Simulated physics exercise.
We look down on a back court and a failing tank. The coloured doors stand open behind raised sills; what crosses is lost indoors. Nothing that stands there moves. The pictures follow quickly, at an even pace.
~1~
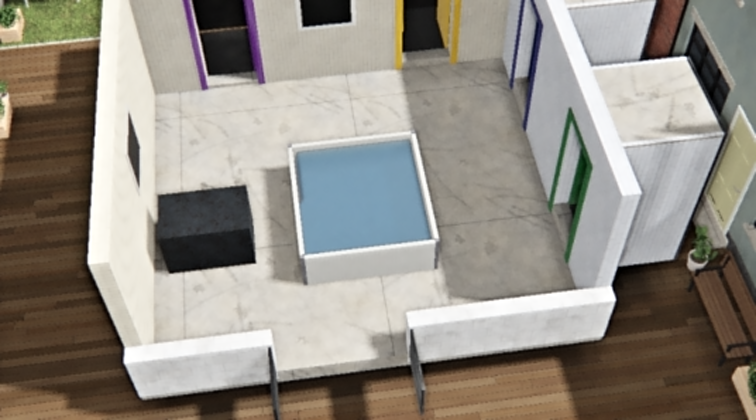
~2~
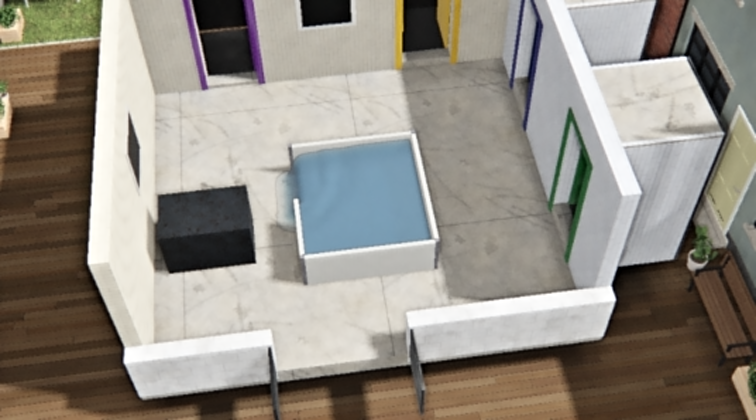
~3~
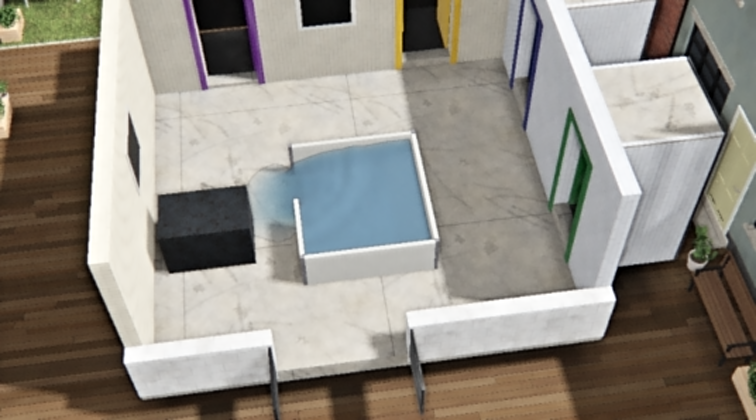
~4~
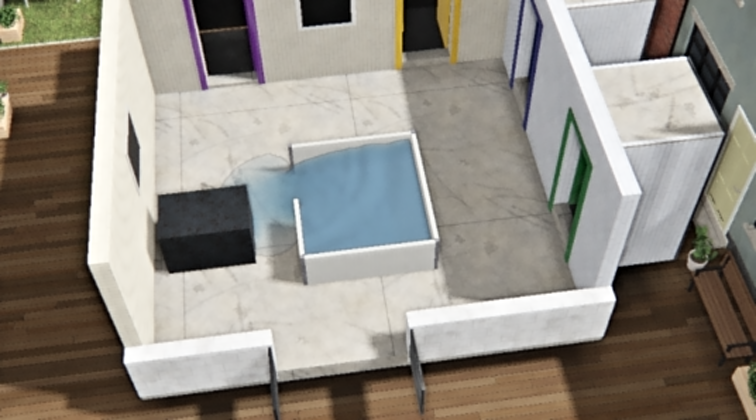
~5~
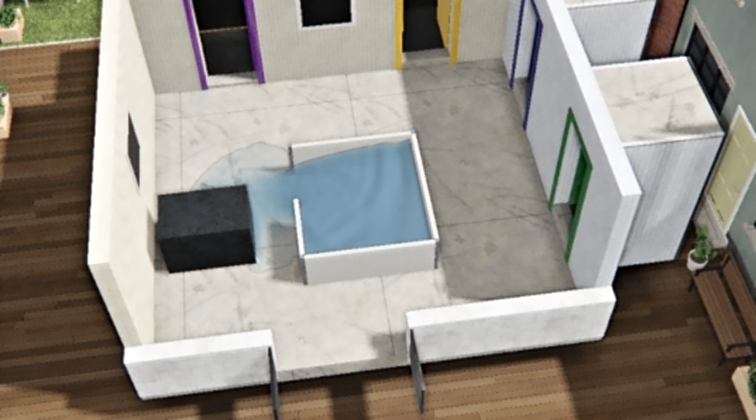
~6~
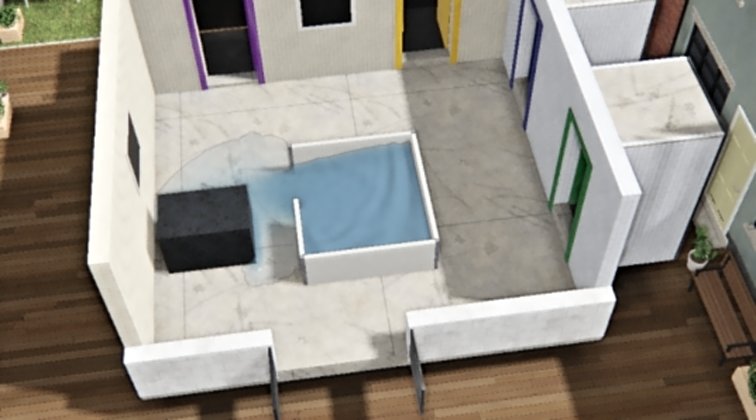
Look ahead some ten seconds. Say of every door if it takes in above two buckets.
One by one: The green door stays under that; the blue door stays under that; the purple door takes more than that; the yellow door stays under that.
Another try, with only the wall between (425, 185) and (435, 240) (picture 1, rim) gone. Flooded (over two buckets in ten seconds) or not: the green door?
My reading: The green door lets more in.
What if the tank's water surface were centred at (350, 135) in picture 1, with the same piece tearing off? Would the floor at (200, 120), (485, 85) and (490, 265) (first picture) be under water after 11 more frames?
As listed: Flooded, no water, dry.
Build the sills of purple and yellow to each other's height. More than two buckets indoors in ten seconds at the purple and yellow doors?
My reading: Purple door lets less in, yellow door is under.
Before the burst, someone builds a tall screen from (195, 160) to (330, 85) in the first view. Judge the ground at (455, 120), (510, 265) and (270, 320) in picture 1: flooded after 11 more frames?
As listed: No water, no water, awash.
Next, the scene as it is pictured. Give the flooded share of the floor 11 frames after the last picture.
Near 30 in a hundred.
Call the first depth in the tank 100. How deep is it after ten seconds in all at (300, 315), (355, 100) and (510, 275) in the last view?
Roughly 8, 6 and 12 per cent, in turn.
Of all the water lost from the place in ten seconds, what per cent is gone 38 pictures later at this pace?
About 65 per cent.
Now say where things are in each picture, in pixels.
In the first frame, still water in the water tank at (361, 195).
In the second frame, the front is at (288, 228), out from the gap at (297, 193).
In the third frame, water pours out at (297, 193) and has run to (254, 229).
In the fourth frame, water pours out at (297, 194) and has run to a hidden place.
In the fifth frame, the front is at a hidden place, out from the gap at (297, 193).
In the sixth frame, the front is at a hidden place, out from the gap at (297, 193).
A moment on, water covers 25 % of the floor; the green door not reached, the blue door not reached, the purple door not reached, the yellow door not reached.
Next, water covers 30 % of the floor; the green door not reached, the blue door not reached, the purple door wet at the sill, nothing in, the yellow door not reached.
Then, water covers 45 % of the floor; the green door not reached, the blue door not reached, the purple door under two buckets in, the yellow door not reached.
Later, water covers 85 % of the floor; the green door not reached, the blue door wet at the sill, nothing in, the purple door over two buckets in, the yellow door wet at the sill, nothing in.
In the end, water covers 95 % of the floor; the green door wet at the sill, nothing in, the blue door wet at the sill, nothing in, the purple door over two buckets in, the yellow door wet at the sill, nothing in.
